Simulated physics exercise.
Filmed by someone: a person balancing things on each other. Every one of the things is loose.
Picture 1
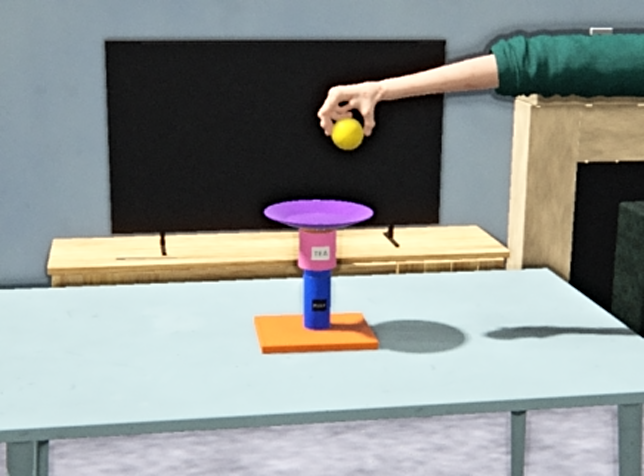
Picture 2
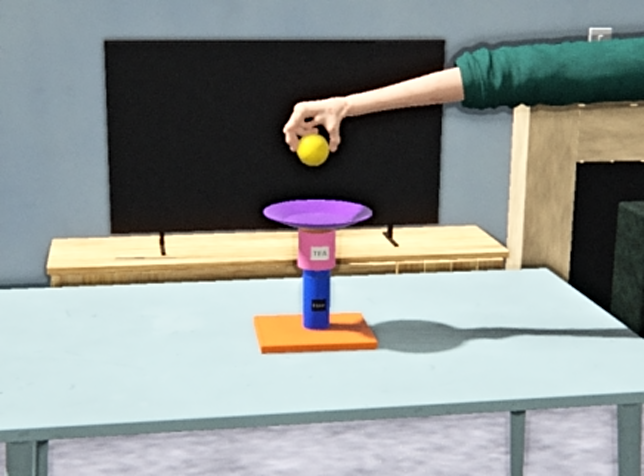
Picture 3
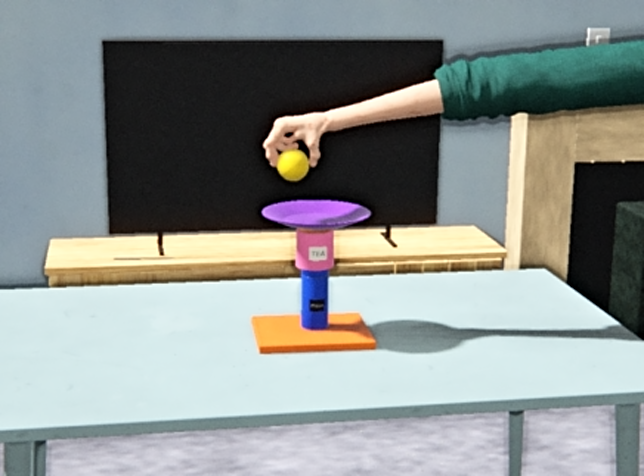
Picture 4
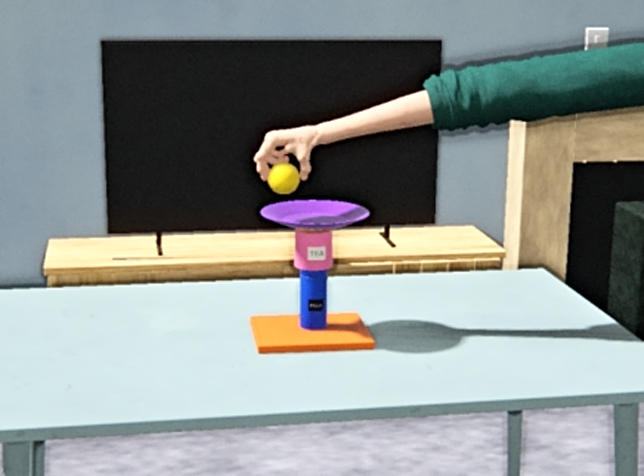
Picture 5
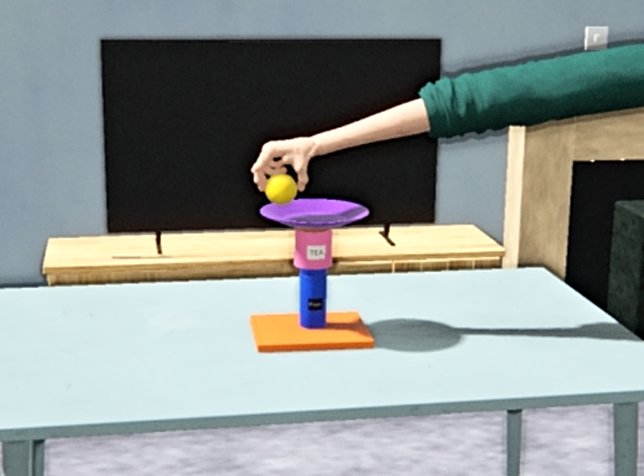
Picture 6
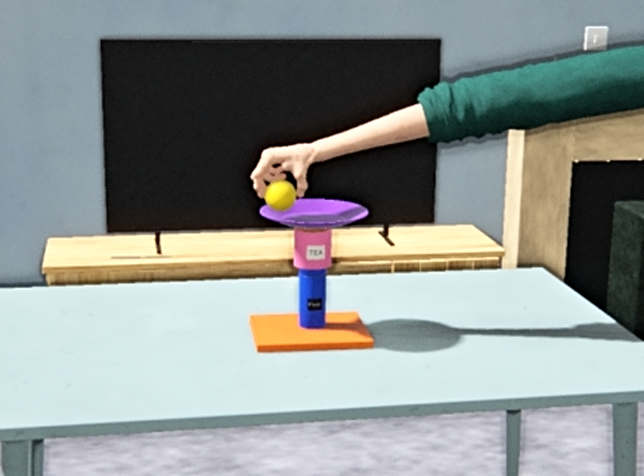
To begin with, a hand in a green sleeve holds a yellow lemon above a purple dish stacked on a pink jar, a blue jar and an orange base. The hand carries the lemon left and downward, then lowers it more slowly to the dish's left side, still gripping it.
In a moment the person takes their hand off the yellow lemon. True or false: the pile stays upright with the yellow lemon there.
True.
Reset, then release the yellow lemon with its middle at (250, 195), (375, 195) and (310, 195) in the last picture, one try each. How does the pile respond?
Well, on the first go it tumbles down, on the second it tumbles down, and on the third it stays steady.
Then, 0.30 s on from there, no change.
Then, 0.80 s on from there, yellow lemon resting near (281, 197).
In the end, all 5 unmoved. At the end, from the last picture's camera, yellow lemon near (281, 197). The pile stays up.
